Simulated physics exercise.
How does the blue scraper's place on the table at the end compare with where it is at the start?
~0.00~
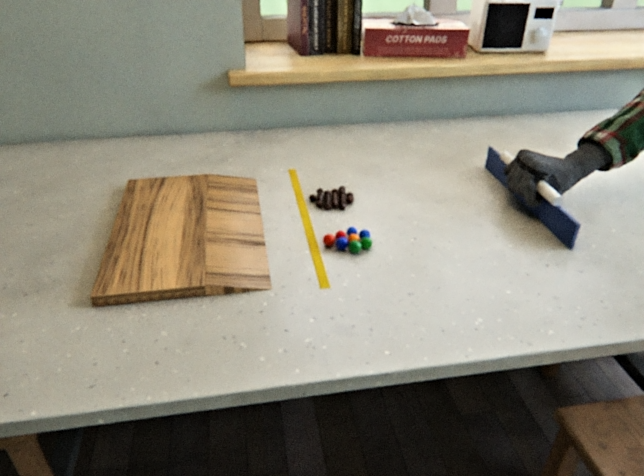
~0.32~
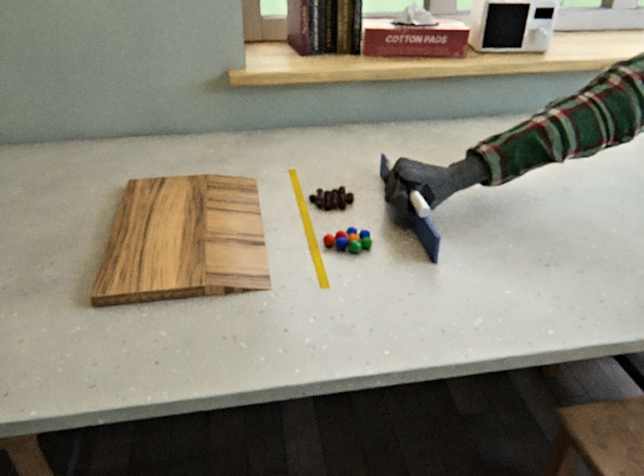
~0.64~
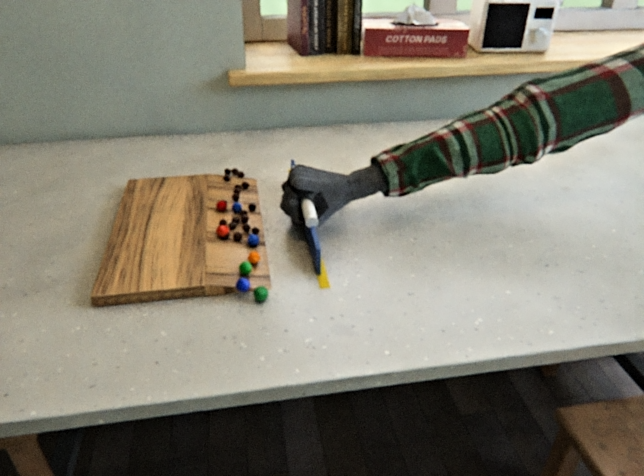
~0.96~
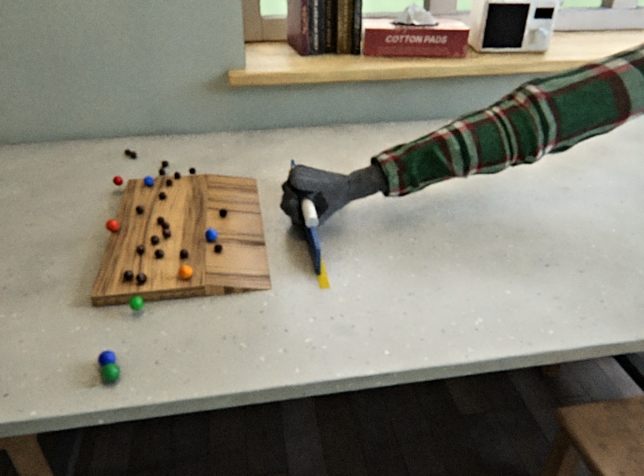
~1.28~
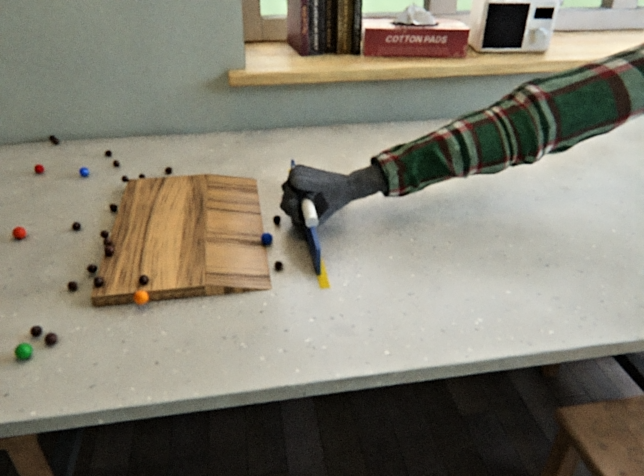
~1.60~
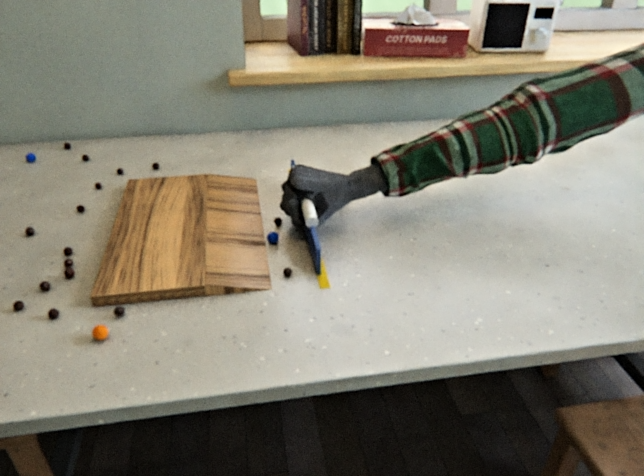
At the start the scraper is over on the right side of the table, well away from the small pieces. At the end it is much farther left, resting at the yellow tape just to the right of the wooden wedge.
